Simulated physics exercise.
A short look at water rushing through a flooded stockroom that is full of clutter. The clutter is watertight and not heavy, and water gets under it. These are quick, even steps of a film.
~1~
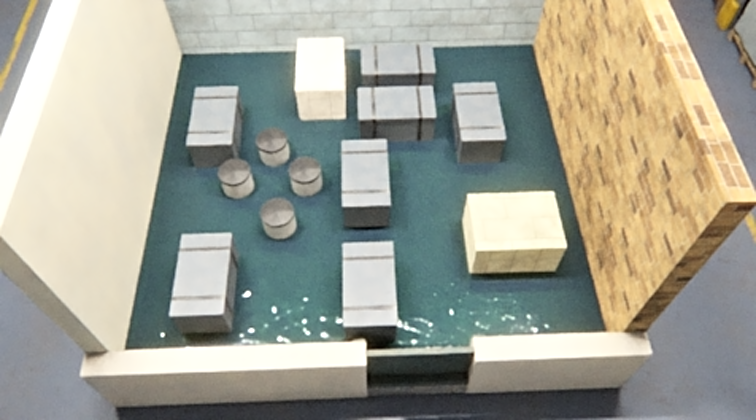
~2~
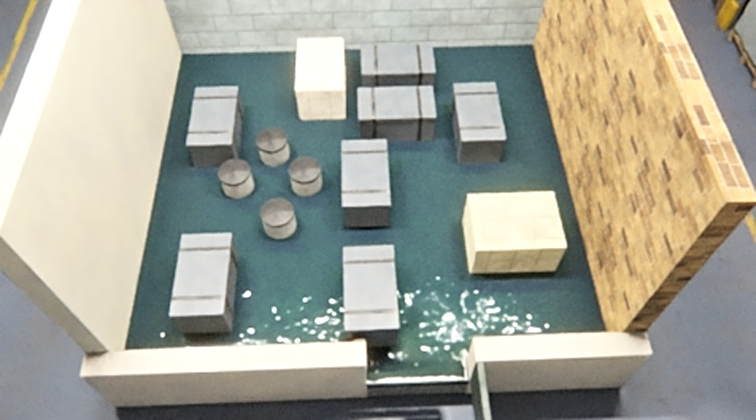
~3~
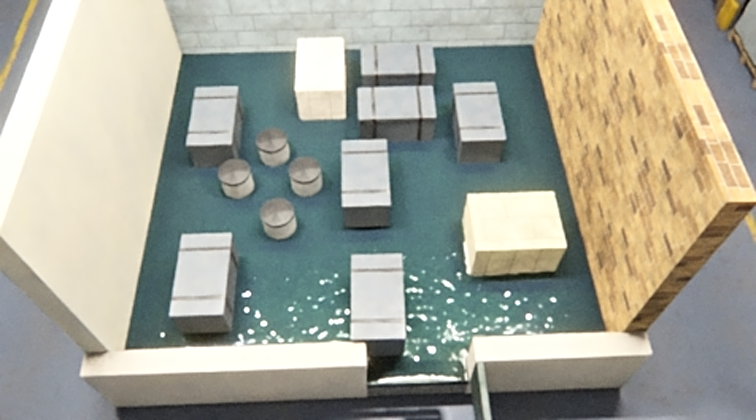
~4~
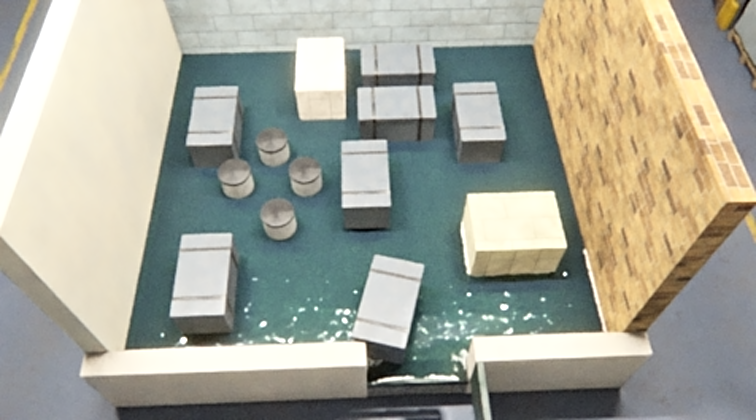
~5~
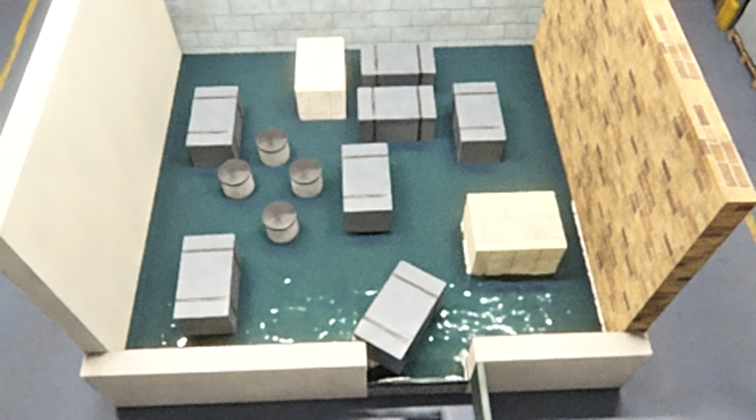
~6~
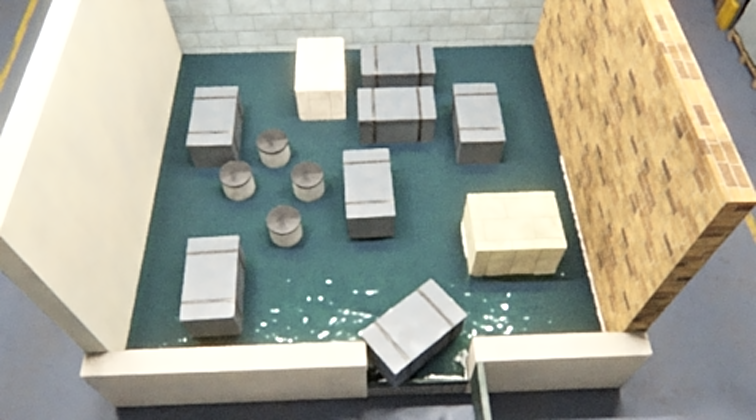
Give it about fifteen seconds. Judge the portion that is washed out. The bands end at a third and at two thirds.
Share: From one to two thirds.
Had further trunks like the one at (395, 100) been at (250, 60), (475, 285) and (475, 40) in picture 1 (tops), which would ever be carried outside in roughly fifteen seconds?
In turn: Still in, stays, still in.
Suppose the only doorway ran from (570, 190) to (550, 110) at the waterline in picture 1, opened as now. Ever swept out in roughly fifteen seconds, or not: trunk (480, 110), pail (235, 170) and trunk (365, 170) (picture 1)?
In that order: Gone, inside, washed out.
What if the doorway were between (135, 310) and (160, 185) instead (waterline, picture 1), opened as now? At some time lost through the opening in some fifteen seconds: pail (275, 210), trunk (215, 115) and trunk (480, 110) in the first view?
In that order: Washed out, carried outside, left behind.
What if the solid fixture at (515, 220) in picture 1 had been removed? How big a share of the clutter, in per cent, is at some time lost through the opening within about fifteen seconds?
About 40 per cent.
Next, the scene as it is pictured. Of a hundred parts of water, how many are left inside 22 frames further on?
Some 70 per cent.
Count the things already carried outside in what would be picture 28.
The number is 3.
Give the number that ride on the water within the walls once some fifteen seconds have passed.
It comes to 6.
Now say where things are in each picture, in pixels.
The first frame shows a trunk at (369, 282) floats; a trunk at (365, 172), afloat; 0 of 11 have shifted.
The second frame shows a trunk at (370, 286) floats; a trunk at (365, 172), afloat; 0 of 11 have shifted.
The third frame shows a trunk at (377, 295) floats, close to its start; a trunk at (365, 172) floats; 1 of 11 have shifted.
The fourth frame shows a trunk at (389, 299) floats, close to its start; a trunk at (365, 172) floats; 1 of 11 have shifted.
The fifth frame shows a trunk at (401, 308) floats, a stride from its start; a trunk at (366, 176), afloat, close to its start; 1 of 11 have shifted.
The sixth frame shows a trunk at (414, 324) floats, a stride from its start; a trunk at (368, 182) floats, close to its start; 5 of 11 have shifted.
A moment on, 1 of 11 are out; 10 afloat.
Next, 1 of 11 are out; 10 afloat.
Later, 3 of 11 are out; 8 afloat.
In the end, 5 of 11 are out; 6 afloat.
